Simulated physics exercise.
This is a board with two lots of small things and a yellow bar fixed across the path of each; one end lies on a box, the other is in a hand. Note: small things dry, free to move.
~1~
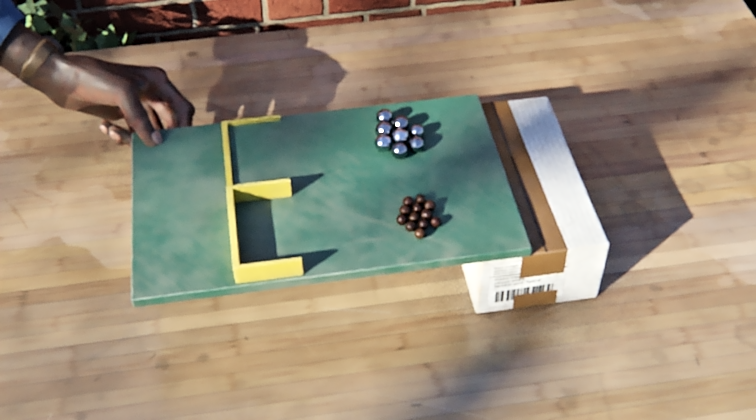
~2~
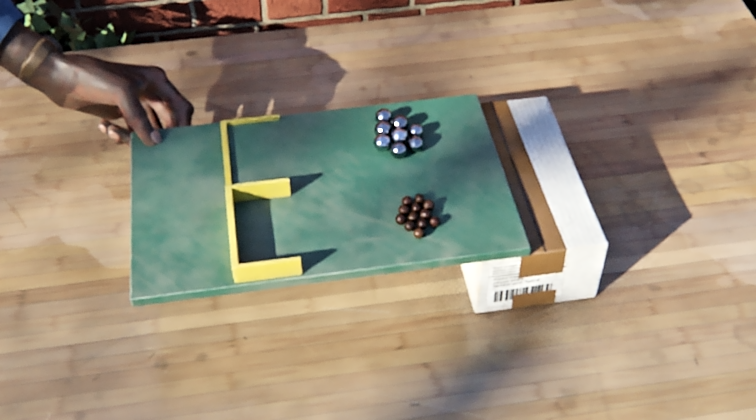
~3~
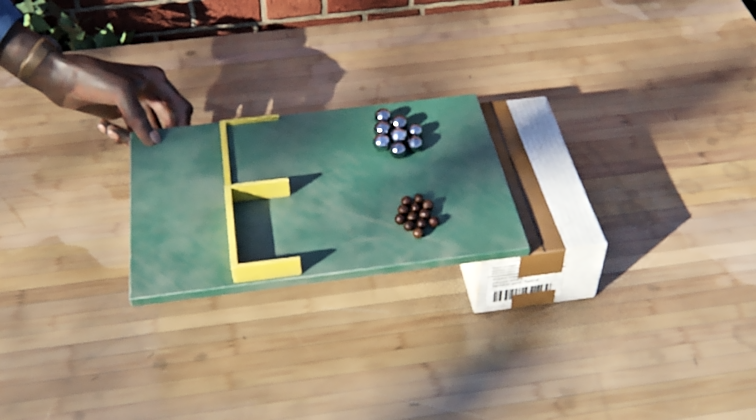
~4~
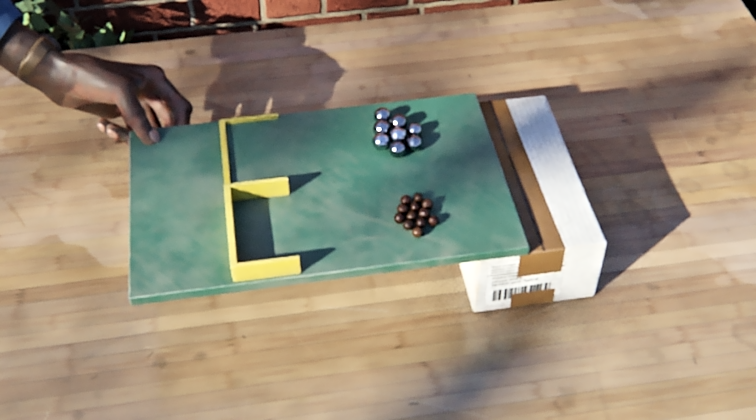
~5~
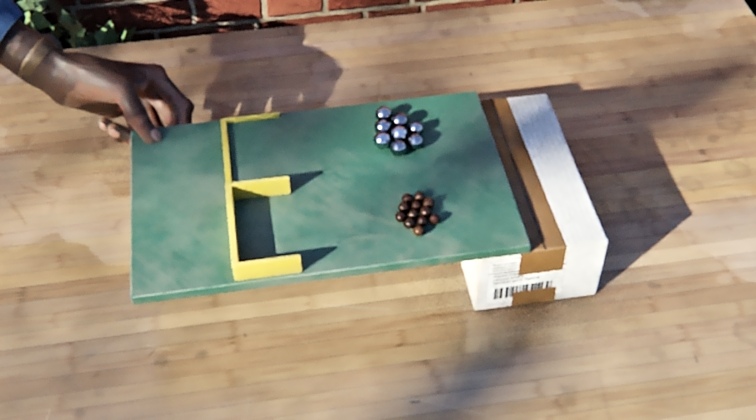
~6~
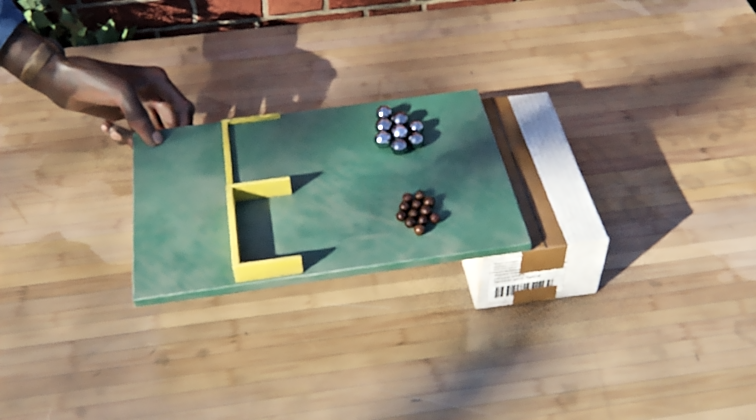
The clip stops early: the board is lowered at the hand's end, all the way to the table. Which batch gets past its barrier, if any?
Well, the front batch fails to clear it, and the Back batch clears it.
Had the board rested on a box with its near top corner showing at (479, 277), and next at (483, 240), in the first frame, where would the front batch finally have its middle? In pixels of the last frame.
(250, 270) and (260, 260).
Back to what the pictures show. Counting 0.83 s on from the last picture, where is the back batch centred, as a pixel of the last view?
Its middle sits close to (219, 191) in the last picture.
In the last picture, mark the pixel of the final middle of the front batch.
Roughly (252, 266) in pixels.
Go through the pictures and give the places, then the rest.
The first frame shows held end of the board at (143, 295), level; box at (513, 200), about a quarter as high as the board is long; front batch at (414, 217), a few chocolate balls; back batch at (400, 137), a few steel balls; front bar at (234, 233), taller than the pieces; back bar at (227, 157), much lower than a piece.
The second frame shows held end of the board at (142, 294), level; back batch at (399, 137).
The third frame shows held end of the board at (141, 294), level; front batch at (412, 217).
The fourth frame shows held end of the board at (141, 293), level; back batch at (398, 136).
The fifth frame shows held end of the board at (142, 292), level; front batch at (413, 215).
The sixth frame shows held end of the board at (144, 294), down by 1°; box at (513, 195); front batch at (414, 214), not moving; back batch at (400, 133), not moving; front bar at (234, 232); back bar at (228, 156).
Then, 0.23 s after the last picture, board sloping at 6°; front batch where it was; back batch where it was.
Then, 0.52 s after the last picture, board sloping at 13°; front batch on its way down; back batch on its way down.
Then, 0.83 s after the last picture, board resting at 15°; front batch has reached its bar; back batch about two thirds past its bar.
By the end, board resting at 15°; front batch gathered behind its bar; back batch most past its bar.
